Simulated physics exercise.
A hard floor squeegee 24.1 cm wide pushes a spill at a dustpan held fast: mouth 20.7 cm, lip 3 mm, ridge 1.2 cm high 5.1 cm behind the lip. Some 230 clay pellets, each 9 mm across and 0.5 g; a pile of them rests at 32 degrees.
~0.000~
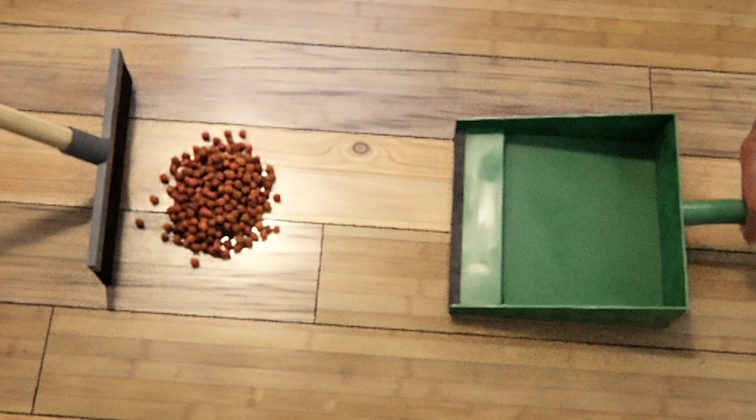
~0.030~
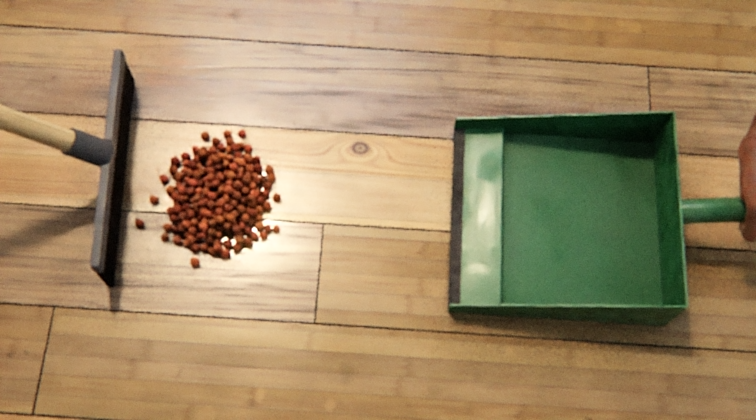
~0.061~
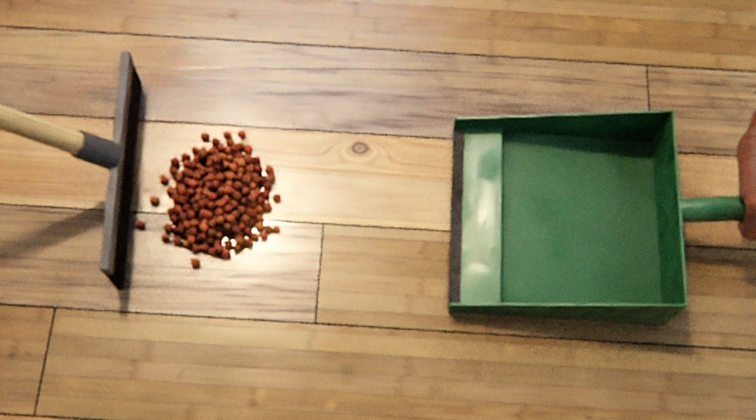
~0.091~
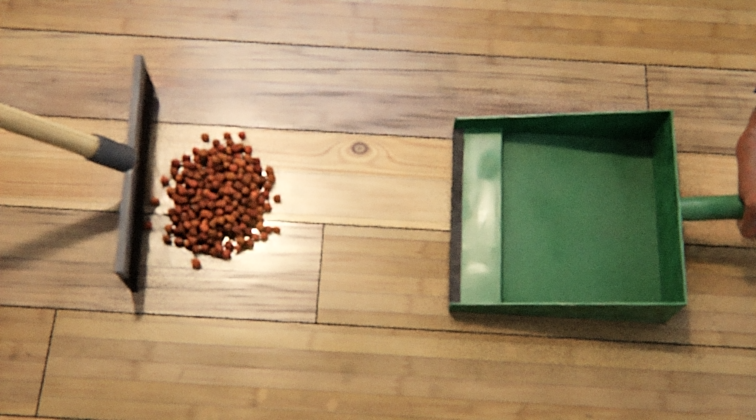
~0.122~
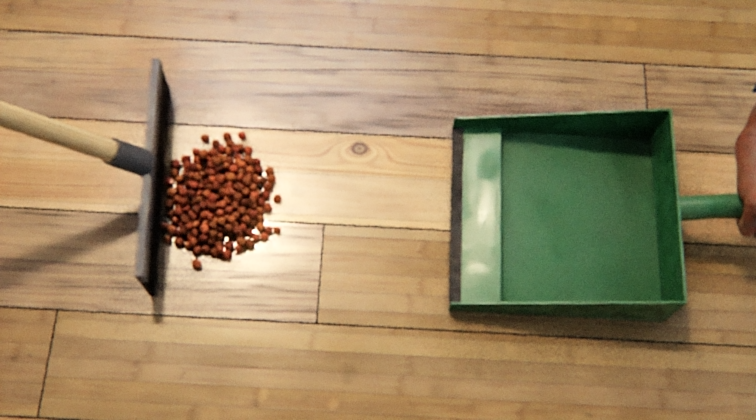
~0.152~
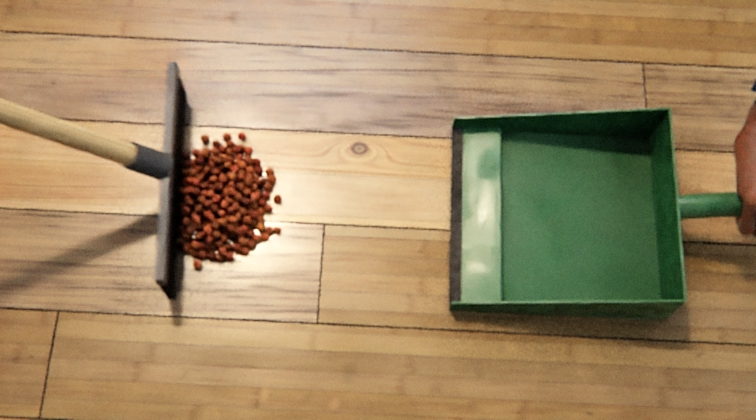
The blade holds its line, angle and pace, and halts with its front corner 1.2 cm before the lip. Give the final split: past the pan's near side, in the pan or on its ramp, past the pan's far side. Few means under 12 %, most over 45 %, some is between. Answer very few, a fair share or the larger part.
Past the pan's near side: Very few; in the pan or on its ramp: The larger part; past the pan's far side: Very few.
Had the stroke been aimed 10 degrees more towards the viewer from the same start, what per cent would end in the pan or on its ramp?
Then about 35 per cent.
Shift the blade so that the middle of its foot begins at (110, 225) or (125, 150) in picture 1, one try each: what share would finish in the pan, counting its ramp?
Some 40 and 55 per cent.
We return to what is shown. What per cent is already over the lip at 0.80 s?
Some 55 per cent.
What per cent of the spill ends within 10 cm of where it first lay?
About 0 per cent.
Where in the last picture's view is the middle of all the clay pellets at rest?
At about (463, 223).
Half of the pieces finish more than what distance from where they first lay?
About 28 cm.
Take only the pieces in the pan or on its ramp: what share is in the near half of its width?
Roughly 70 per cent.
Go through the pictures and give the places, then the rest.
The first picture shows blade from (95, 266) to (118, 57), moved 0.0 cm, 0 of the pieces shifted so far; middle of the pieces at (216, 196); pan at (575, 226).
The second picture shows blade from (98, 267) to (120, 58), moved 0.3 cm, 0 of the pieces shifted so far; middle of the pieces at (216, 196).
The third picture shows blade from (107, 269) to (128, 60), moved 1.1 cm, 0 of the pieces shifted so far; middle of the pieces at (216, 197).
The fourth picture shows blade from (122, 273) to (140, 64), moved 2.5 cm, 1 of the pieces shifted so far; middle of the pieces at (216, 197).
The fifth picture shows blade from (142, 277) to (157, 67), moved 4.4 cm, 2 of the pieces shifted so far; middle of the pieces at (217, 198).
The sixth picture shows blade from (161, 280) to (174, 71), moved 6.2 cm, 90 of the pieces shifted so far; middle of the pieces at (222, 198); pan at (572, 221). Its pace works out near 0.61 m/s, heading 6 degrees towards the viewer's side.
Then, at 0.38 s, middle of the blade 15 cm from the lip; 0 % over the lip, far side 5 %, near side 0 %.
Then, at 0.53 s, middle of the blade 6 cm from the lip; 0 % over the lip, far side 5 %, near side 5 %.
After 0.80 s, middle of the blade 2 cm from the lip; 55 % over the lip, far side 5 %, near side 5 %.
In the end, at 1.5 s, near side 5 %, pan 55 %, far side 5 %, in front of the lip or behind the blade 30 %.
